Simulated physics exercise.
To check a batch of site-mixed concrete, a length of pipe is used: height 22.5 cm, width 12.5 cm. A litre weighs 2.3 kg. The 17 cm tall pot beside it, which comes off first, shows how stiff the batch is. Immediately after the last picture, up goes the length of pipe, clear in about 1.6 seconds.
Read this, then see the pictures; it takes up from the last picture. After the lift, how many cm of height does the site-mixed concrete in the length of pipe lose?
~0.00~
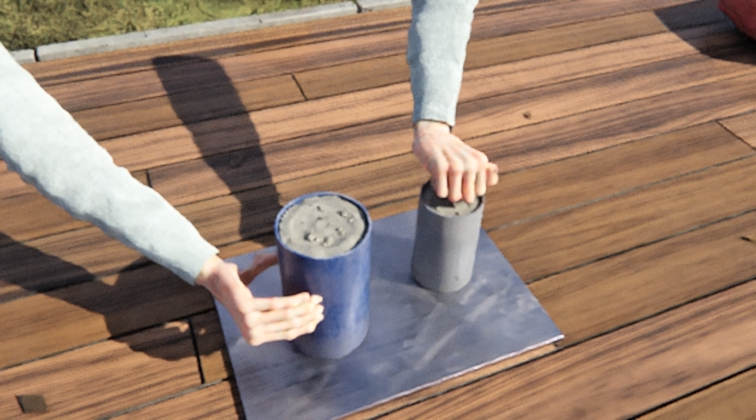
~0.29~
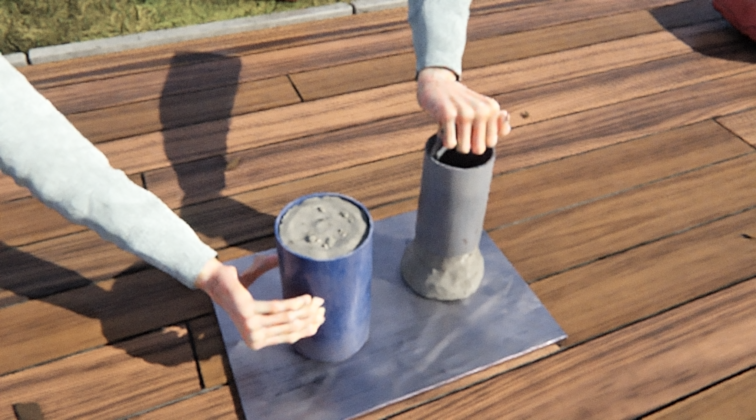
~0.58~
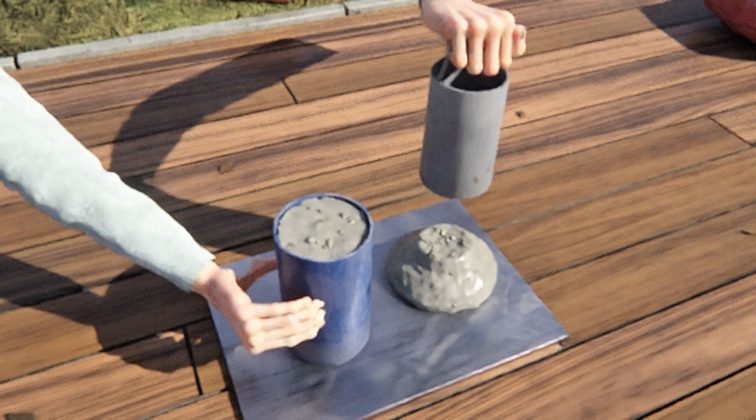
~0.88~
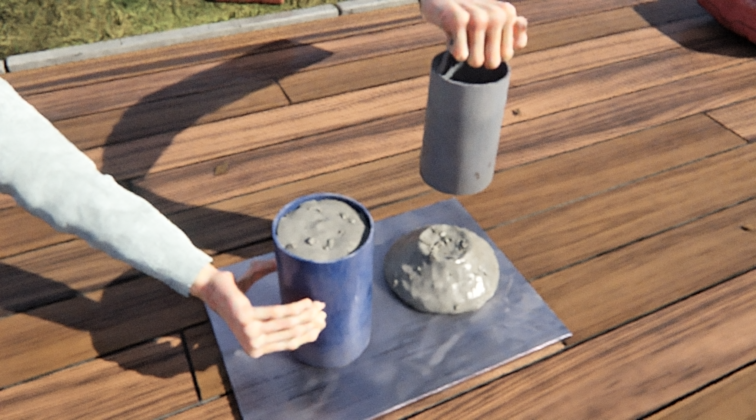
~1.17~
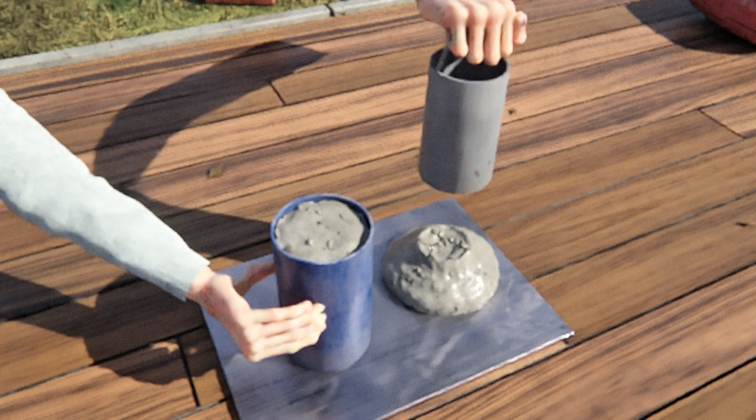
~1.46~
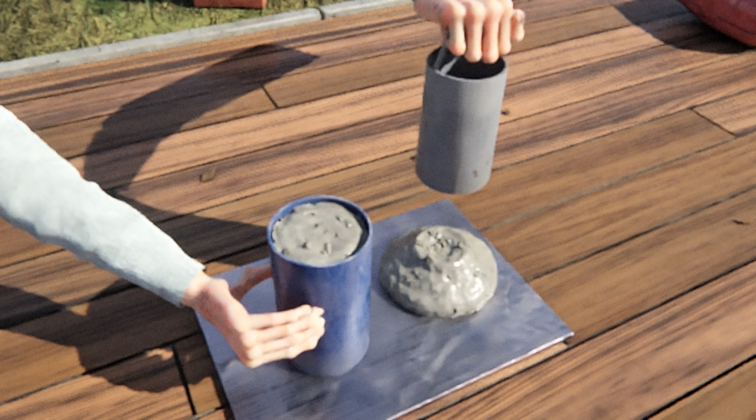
About 15 cm.
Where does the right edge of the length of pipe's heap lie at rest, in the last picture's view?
Near (417, 345).
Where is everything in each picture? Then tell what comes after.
In the first frame, middle of the pot's mouth at (452, 197), still down; middle of the length of pipe's top at (323, 225), not yet moved.
In the second frame, middle of the pot's mouth at (460, 150), raised 9.1 cm; middle of the length of pipe's top at (324, 226), not yet moved.
In the third frame, middle of the pot's mouth at (470, 75), raised 21 cm; the heap from the pot 7.4 cm high and 19 cm wide, top at (446, 242); middle of the length of pipe's top at (323, 227), not yet moved.
In the fourth frame, middle of the pot's mouth at (471, 68), raised 22 cm; the heap from the pot 7.0 cm high and 20 cm wide, top at (445, 244); middle of the length of pipe's top at (323, 227), not yet moved.
In the fifth frame, middle of the pot's mouth at (470, 65), raised 22 cm; the heap from the pot 6.9 cm high and 20 cm wide, top at (444, 244); middle of the length of pipe's top at (322, 228), not yet moved.
In the sixth frame, middle of the pot's mouth at (467, 63), raised 22 cm; the heap from the pot 6.8 cm high and 20 cm wide, top at (442, 246); middle of the length of pipe's top at (320, 230), not yet moved.
By 1.9 s, the length of pipe is up 6.1 cm; the site-mixed concrete has come down 3.9 cm to 19 cm and is 19 cm wide.
By 2.3 s, the length of pipe is up 15 cm; the site-mixed concrete has come down 14 cm to 8.7 cm and is 27 cm wide.
By 2.7 s, the length of pipe is up 24 cm; the site-mixed concrete has come down 14 cm to 8.1 cm and is 28 cm wide.
By 3.1 s, the length of pipe is clear; the site-mixed concrete has come down 15 cm to 8.0 cm and is 28 cm wide.
By 3.7 s, at rest, the length of pipe is clear; the site-mixed concrete has come down 15 cm to 7.9 cm and is 28 cm wide.
